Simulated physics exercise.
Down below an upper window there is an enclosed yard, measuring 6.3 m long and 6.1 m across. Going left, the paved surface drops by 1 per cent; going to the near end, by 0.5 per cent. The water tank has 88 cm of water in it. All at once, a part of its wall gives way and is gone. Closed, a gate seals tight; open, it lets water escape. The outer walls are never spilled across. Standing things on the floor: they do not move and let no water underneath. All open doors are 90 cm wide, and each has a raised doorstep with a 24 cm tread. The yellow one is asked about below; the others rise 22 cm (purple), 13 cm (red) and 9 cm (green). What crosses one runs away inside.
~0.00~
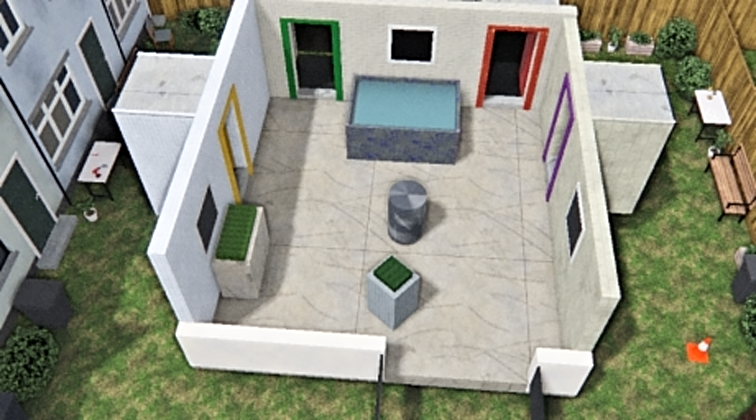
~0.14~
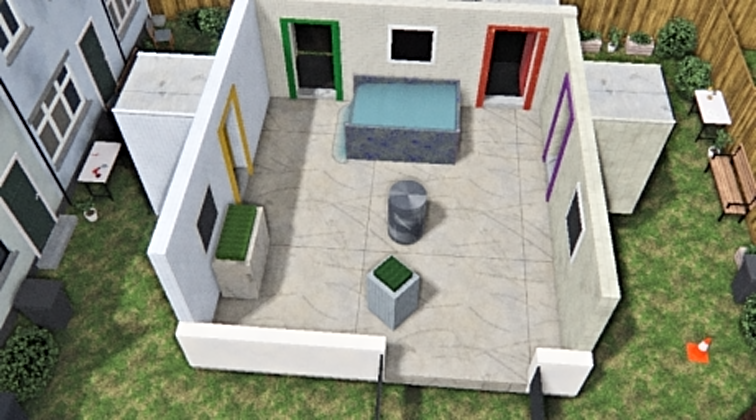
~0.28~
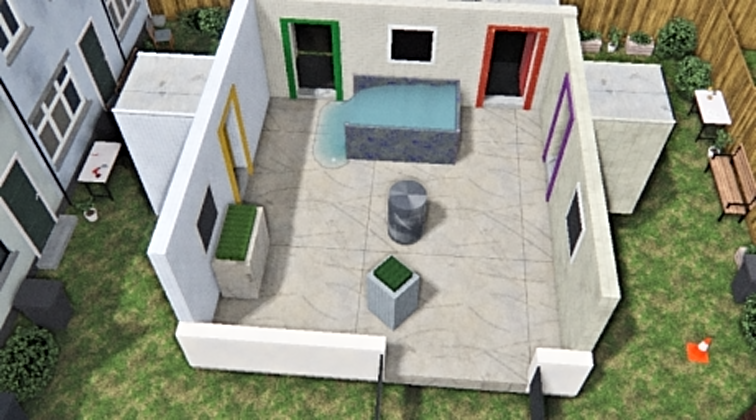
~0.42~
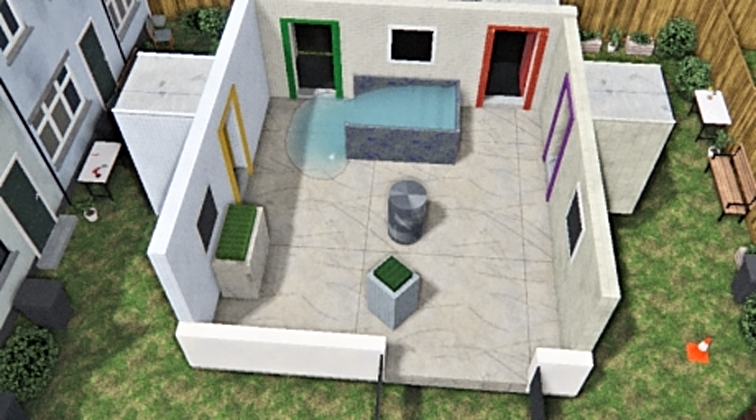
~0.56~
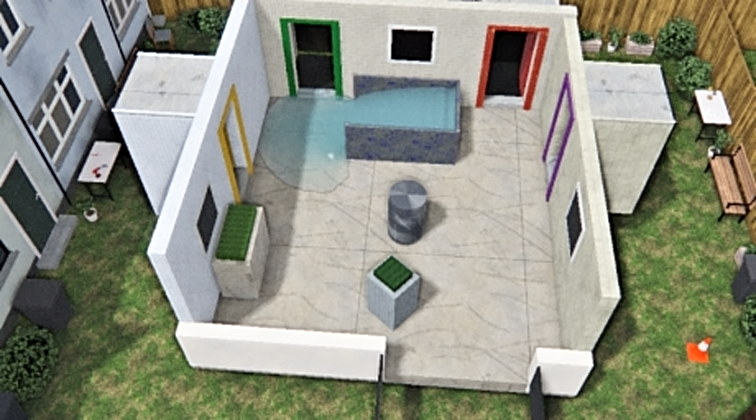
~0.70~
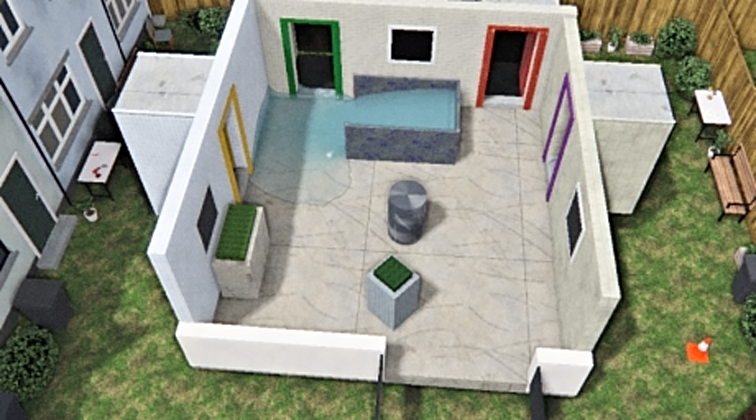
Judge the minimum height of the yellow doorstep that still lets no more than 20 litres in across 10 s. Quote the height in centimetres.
My estimate is 22 cm.
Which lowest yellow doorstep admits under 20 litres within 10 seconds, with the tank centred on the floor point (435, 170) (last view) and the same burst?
About 33 cm.
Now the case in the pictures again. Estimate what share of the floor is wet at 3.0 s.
Approximately 45 % of the floor.
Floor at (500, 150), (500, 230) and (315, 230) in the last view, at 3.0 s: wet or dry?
So the three spots come out spared, spared, swamped, in that order.
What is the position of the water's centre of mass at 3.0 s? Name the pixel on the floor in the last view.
At about (317, 172).
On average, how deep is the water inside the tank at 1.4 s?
About 41 cm.
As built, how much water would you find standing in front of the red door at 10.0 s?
About 1.0 centimetres deep.
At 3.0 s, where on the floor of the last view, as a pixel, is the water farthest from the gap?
At about (206, 347).
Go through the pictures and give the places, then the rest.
In the first frame, the water tank at (404, 105) is whole and still, 88 cm deep; the yellow door at (237, 159) is dry.
In the second frame, the gap is at (353, 123), the front 0.3 m out at (335, 152); the back of the water tank holds 88 cm.
In the third frame, water pours out at (353, 123) and has run 0.7 m, to (316, 149); about 14 cm deep outside, 88 cm at the back.
In the fourth frame, water pours out at (353, 125) and has run 1.3 m, to (289, 144); about 13 cm deep outside, 81 cm at the back.
In the fifth frame, the gap is at (353, 125), the front 2.0 m out at (260, 140); the back of the water tank holds 74 cm.
In the sixth frame, the front is at (250, 176), 2.1 m from the gap at (353, 125); 5.5 m2 of floor is wet, 76 cm left at the back; the yellow door at (237, 159), 2.7 m from the gap, is still 0.4 m from the nearest water.
After 1.4 s water covers 20 % of the floor, deepest (62 cm) near (268, 107); 25 cm at the yellow door, 0 litres in over its 27 cm doorstep.
After 3.0 s water covers 45 % of the floor, deepest (42 cm) near (244, 238); 20 cm at the yellow door, 3 litres in over its 27 cm doorstep.
After 10.0 s water covers 95 % of the floor, deepest (12 cm) near (206, 347); 8 cm at the yellow door, 4 litres in over its 27 cm doorstep.
At the yellow door as built, the water arrived by 0.8 s and peaked near 29 cm at 1.8 s.
Run again over the same 10 s with other heights there, 43 litres in over 18 cm, 11 litres over 24 cm. The limit of 20 litres is kept from about 22 cm up.
